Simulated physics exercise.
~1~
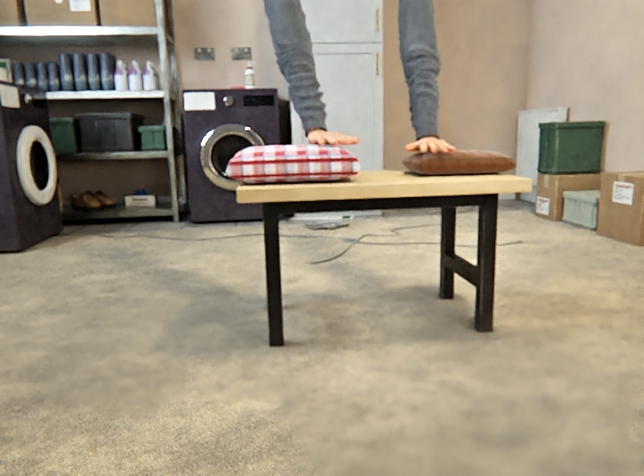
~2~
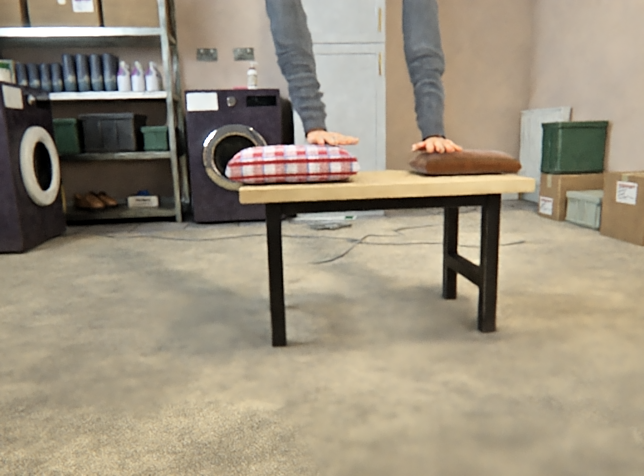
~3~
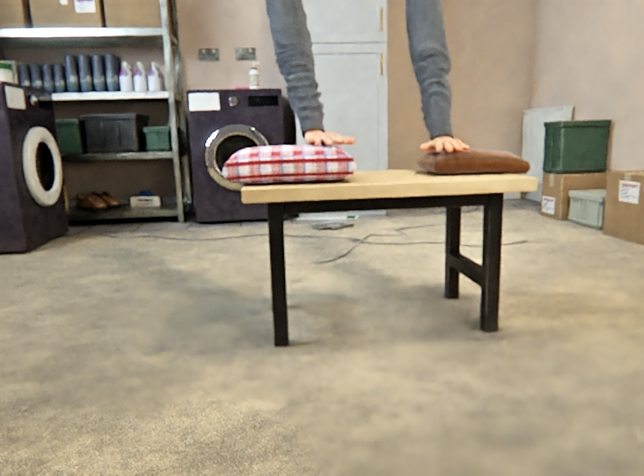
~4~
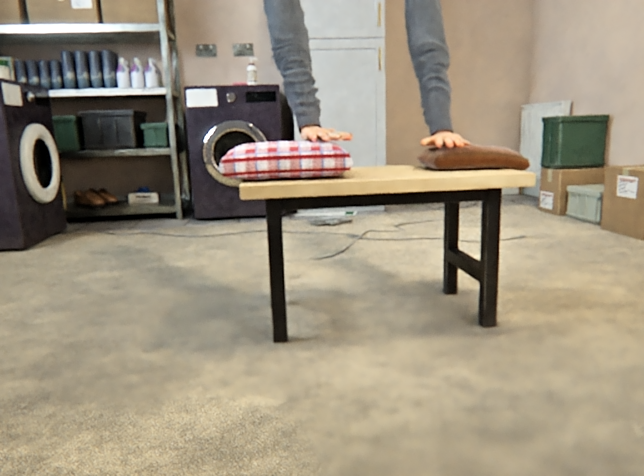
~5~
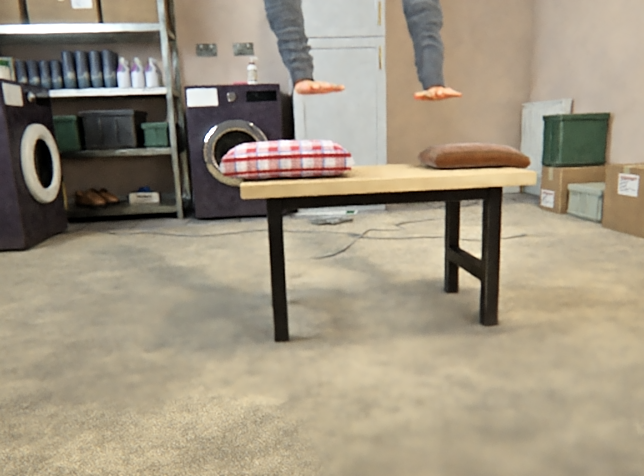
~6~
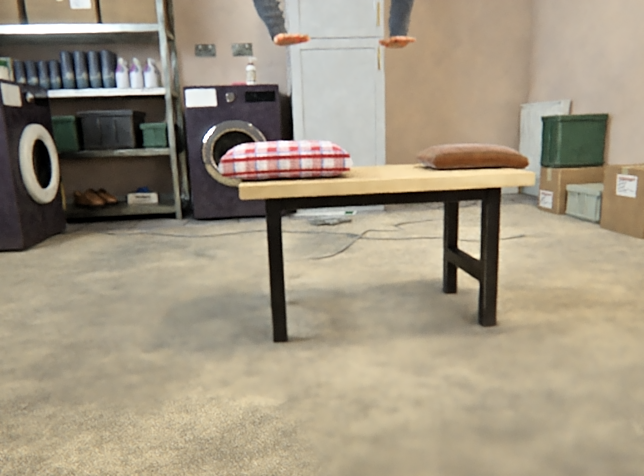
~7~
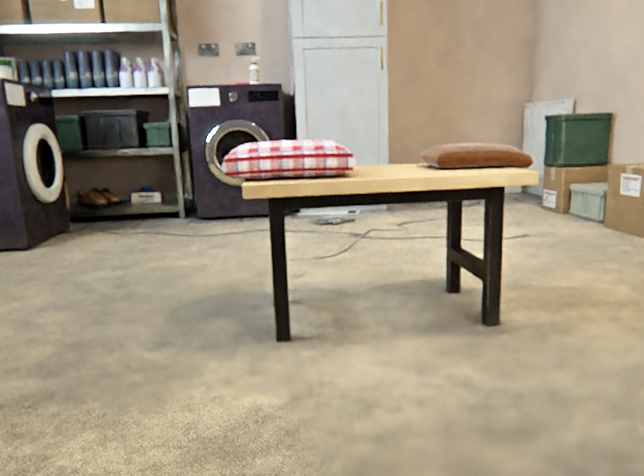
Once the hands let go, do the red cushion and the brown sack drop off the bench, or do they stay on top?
They both stay on top of the bench, with the red cushion resting toward the left and the brown sack toward the right.
